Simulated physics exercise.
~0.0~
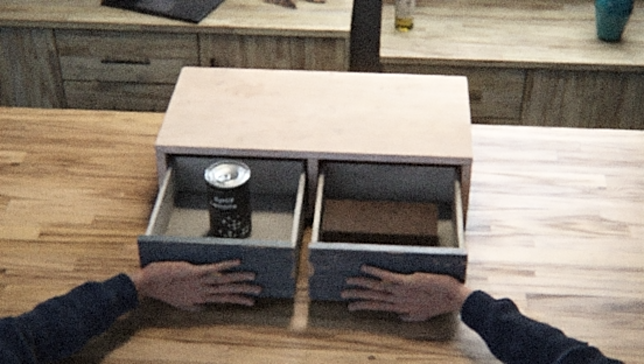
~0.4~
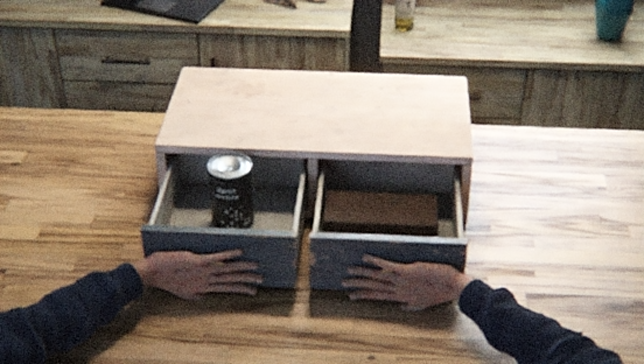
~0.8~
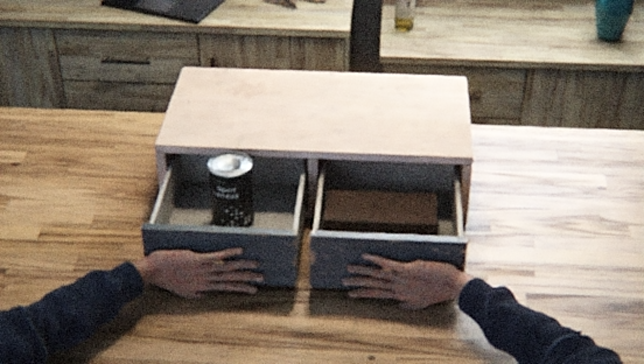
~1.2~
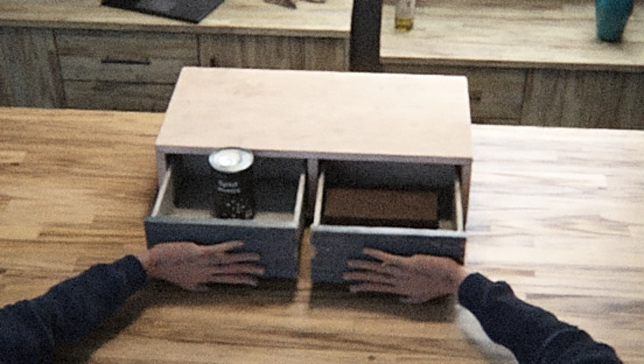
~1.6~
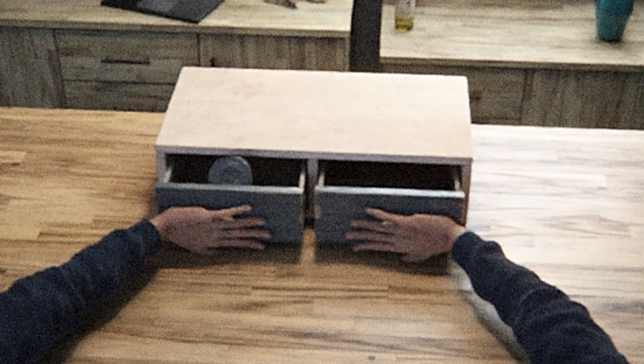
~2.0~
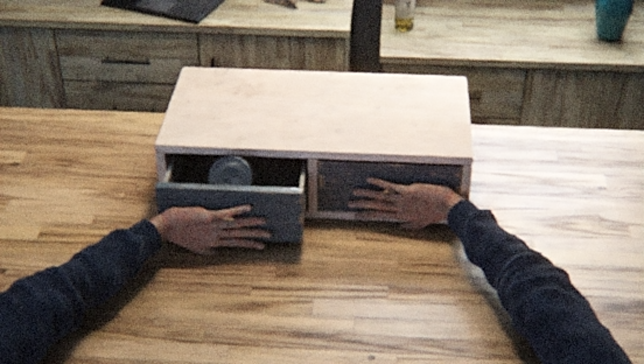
On a wooden table, two hands pushed in both open drawers of a low cabinet, the left holding a black tin and the right a brown block; the tin tipped and the left drawer stuck partly open, while the right one closed.
